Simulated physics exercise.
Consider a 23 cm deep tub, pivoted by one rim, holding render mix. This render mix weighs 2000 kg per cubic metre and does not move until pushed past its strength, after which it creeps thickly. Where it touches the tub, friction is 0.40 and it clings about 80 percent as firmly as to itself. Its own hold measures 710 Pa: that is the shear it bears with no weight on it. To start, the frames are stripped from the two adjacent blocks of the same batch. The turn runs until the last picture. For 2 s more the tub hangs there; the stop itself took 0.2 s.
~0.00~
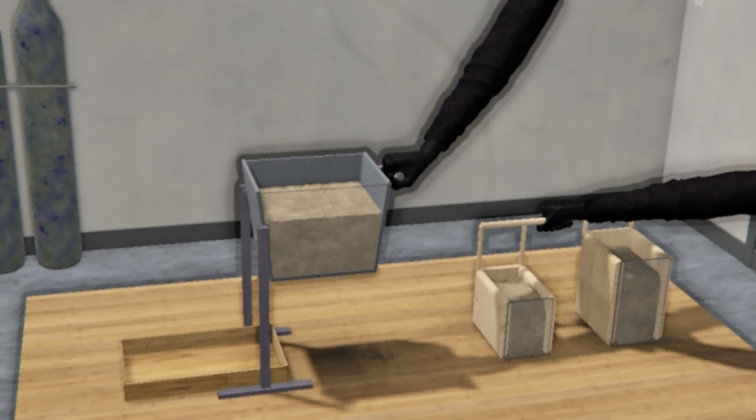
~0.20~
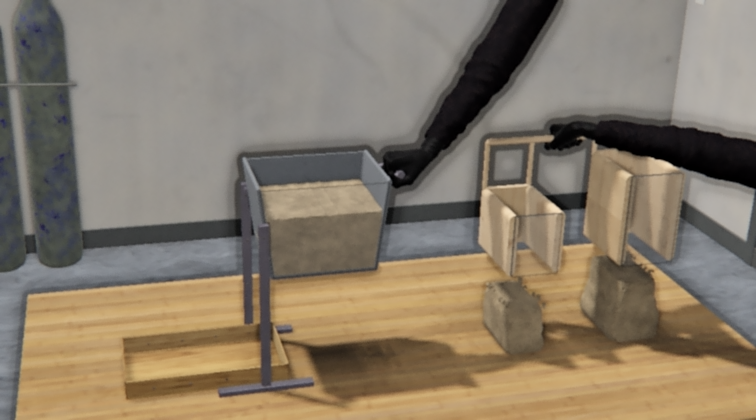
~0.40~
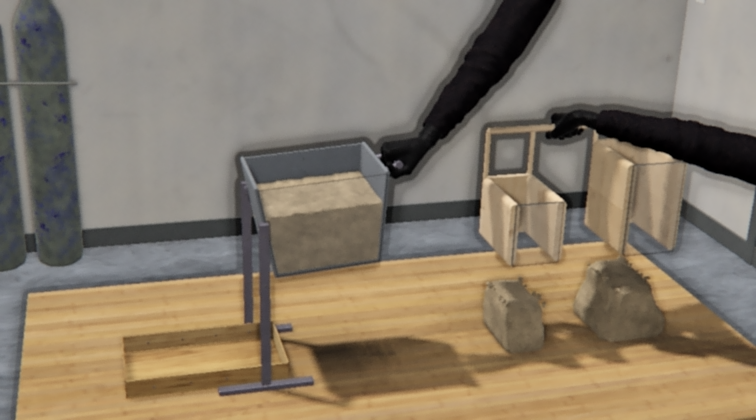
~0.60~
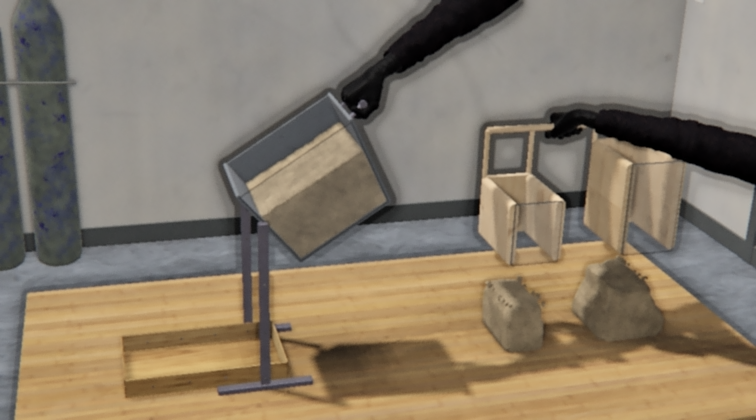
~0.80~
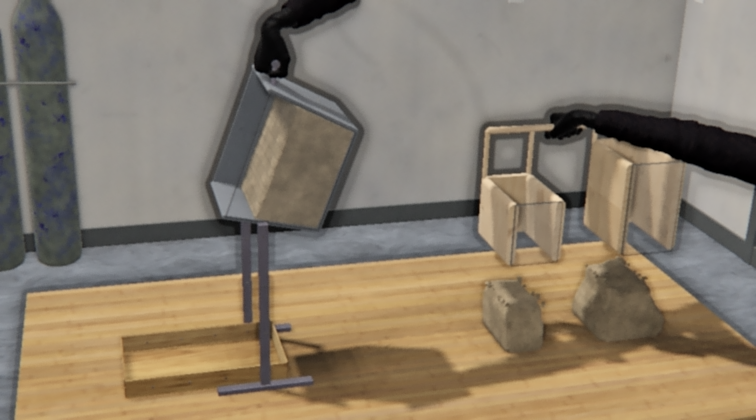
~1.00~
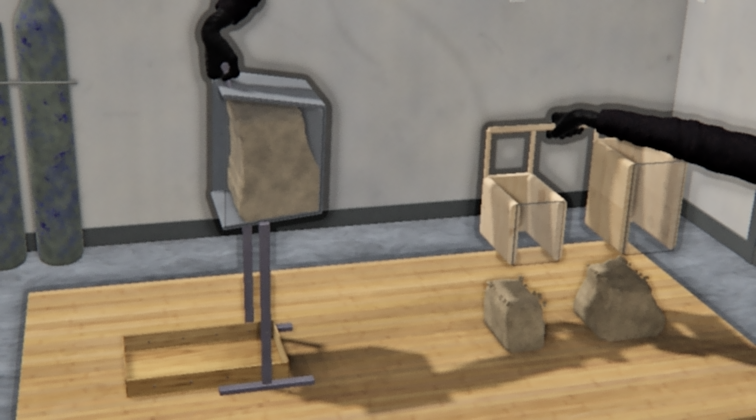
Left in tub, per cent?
48 %.
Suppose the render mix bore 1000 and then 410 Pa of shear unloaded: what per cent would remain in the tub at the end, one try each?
Expect about 55 in a hundred, then about 40 in a hundred.
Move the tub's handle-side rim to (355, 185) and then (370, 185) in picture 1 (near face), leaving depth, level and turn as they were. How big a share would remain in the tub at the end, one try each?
100 %, then 65 %.
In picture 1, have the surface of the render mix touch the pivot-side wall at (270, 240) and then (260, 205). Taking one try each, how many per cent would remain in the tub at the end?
First try 60 per cent, second try 35 per cent.
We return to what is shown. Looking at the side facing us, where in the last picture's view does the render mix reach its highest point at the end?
Looking at the last picture, I'd put it at about (287, 173).
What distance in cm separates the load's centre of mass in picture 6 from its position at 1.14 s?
About 6 cm.
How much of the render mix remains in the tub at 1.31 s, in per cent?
About 60 %.
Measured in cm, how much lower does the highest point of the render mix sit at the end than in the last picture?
13 cm or so.
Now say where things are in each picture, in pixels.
Handle-side rim at (387, 184), tilt 0 degrees; highest point of the render mix at (318, 217); test blocks 14 cm, 21 cm high (left to right), in the first picture.
Handle-side rim at (388, 182), tilt 0 degrees; highest point of the render mix at (319, 215); test blocks 14 cm, 19 cm high (left to right), in the second picture.
Handle-side rim at (386, 173), tilt 4 degrees; highest point of the render mix at (376, 203); test blocks 14 cm, 16 cm high (left to right), in the third picture.
Handle-side rim at (350, 122), tilt 32 degrees; highest point of the render mix at (358, 152); test blocks 13 cm, 16 cm high (left to right), in the fourth picture.
Handle-side rim at (269, 93), tilt 70 degrees; highest point of the render mix at (297, 110); test blocks 13 cm, 16 cm high (left to right), in the fifth picture.
Handle-side rim at (225, 99), tilt 88 degrees; highest point of the render mix at (297, 119); test blocks 13 cm, 16 cm high (left to right), in the sixth picture.
By 1.14 s, the tub is at 88 degrees and holds 89 %.
By 1.31 s, the tub is at 88 degrees and holds 58 %.
By 1.48 s, the tub is at 88 degrees and holds 48 %.
By 1.65 s, the tub is at 88 degrees and holds 48 %.
By 3.00 s, at the end, the tub is at 88 degrees and holds 48 %.
